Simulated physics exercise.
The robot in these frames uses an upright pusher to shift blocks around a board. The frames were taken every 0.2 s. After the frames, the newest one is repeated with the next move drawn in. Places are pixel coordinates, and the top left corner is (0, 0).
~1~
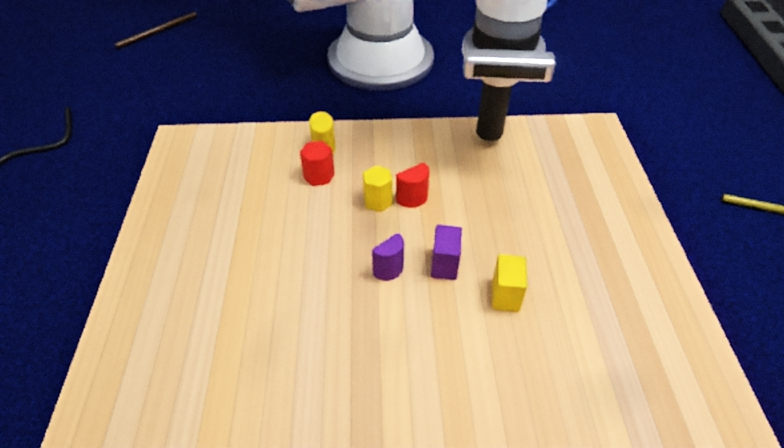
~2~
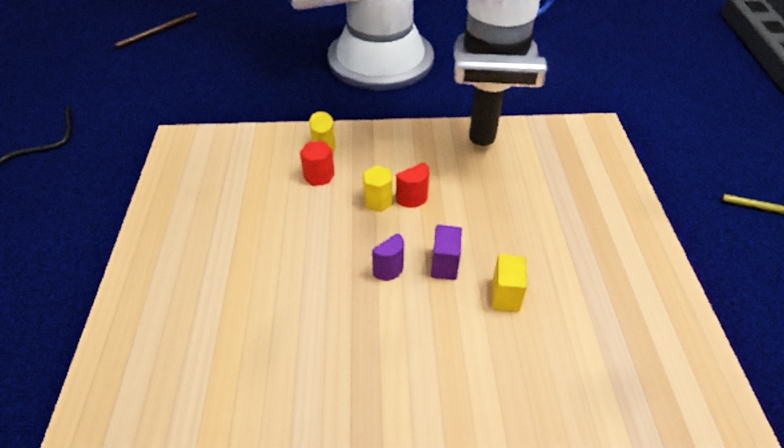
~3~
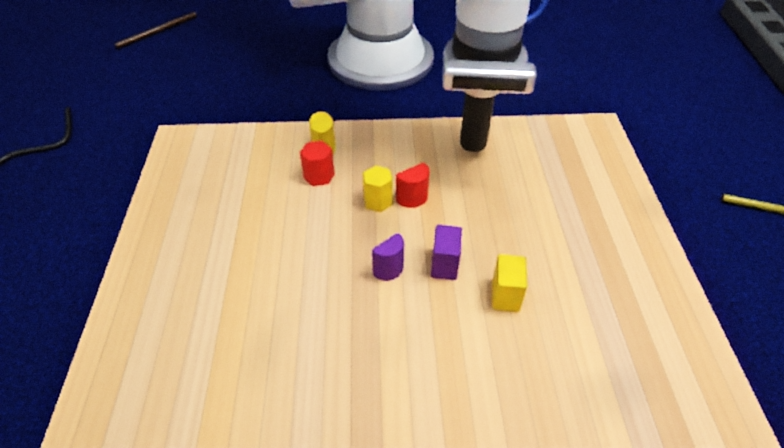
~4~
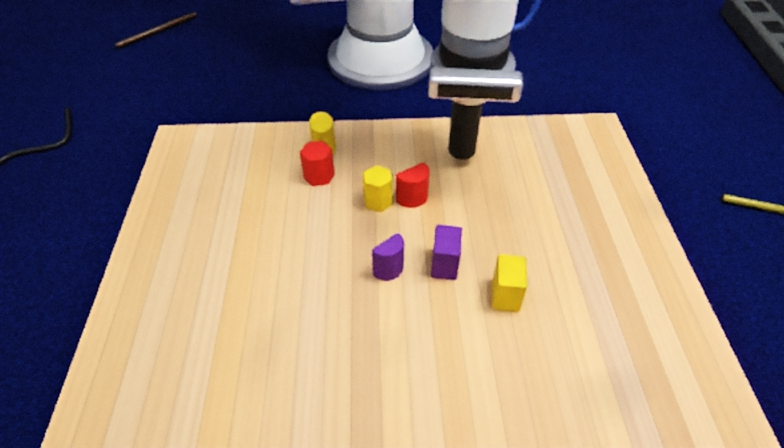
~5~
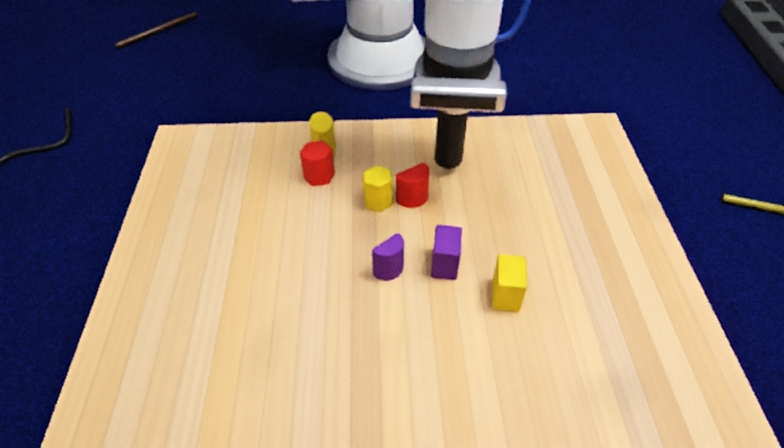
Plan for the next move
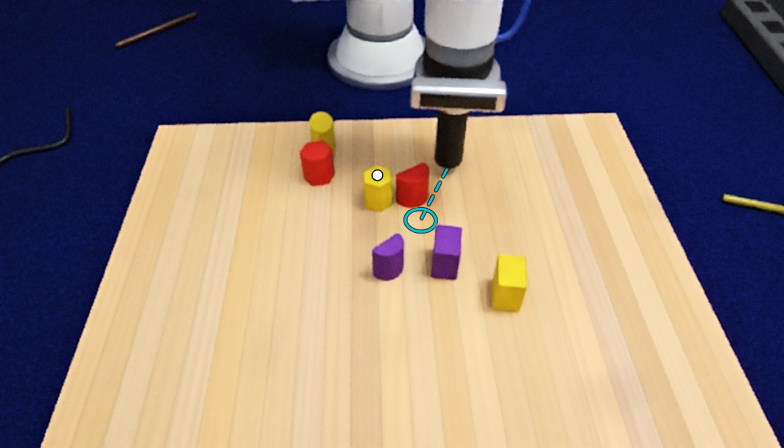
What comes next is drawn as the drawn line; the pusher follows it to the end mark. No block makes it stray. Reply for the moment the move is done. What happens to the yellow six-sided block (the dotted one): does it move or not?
The result: It moves.
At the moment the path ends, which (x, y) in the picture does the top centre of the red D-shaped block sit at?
Located at (387, 197).
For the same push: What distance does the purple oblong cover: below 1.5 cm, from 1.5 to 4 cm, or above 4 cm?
It gets moved under 1.5 cm.
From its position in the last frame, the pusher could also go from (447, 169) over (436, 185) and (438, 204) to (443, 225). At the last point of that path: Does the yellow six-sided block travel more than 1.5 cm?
The answer is no.
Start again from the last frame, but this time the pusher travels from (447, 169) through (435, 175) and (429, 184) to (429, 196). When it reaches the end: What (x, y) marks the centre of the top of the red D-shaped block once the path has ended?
The middle of its upper face will lie at (407, 186).
Drawn move, from (447, 169) to (421, 220); the dot is on the yellow six-sided block.
The first path, step by step. Halfway along, pusher (435, 186); yellow six-sided block (375, 176); red D-shaped block (408, 179).
At the end, pusher (421, 212); yellow six-sided block (367, 177), turned 50° clockwise; red D-shaped block (387, 197), turned 50° clockwise; purple oblong still.
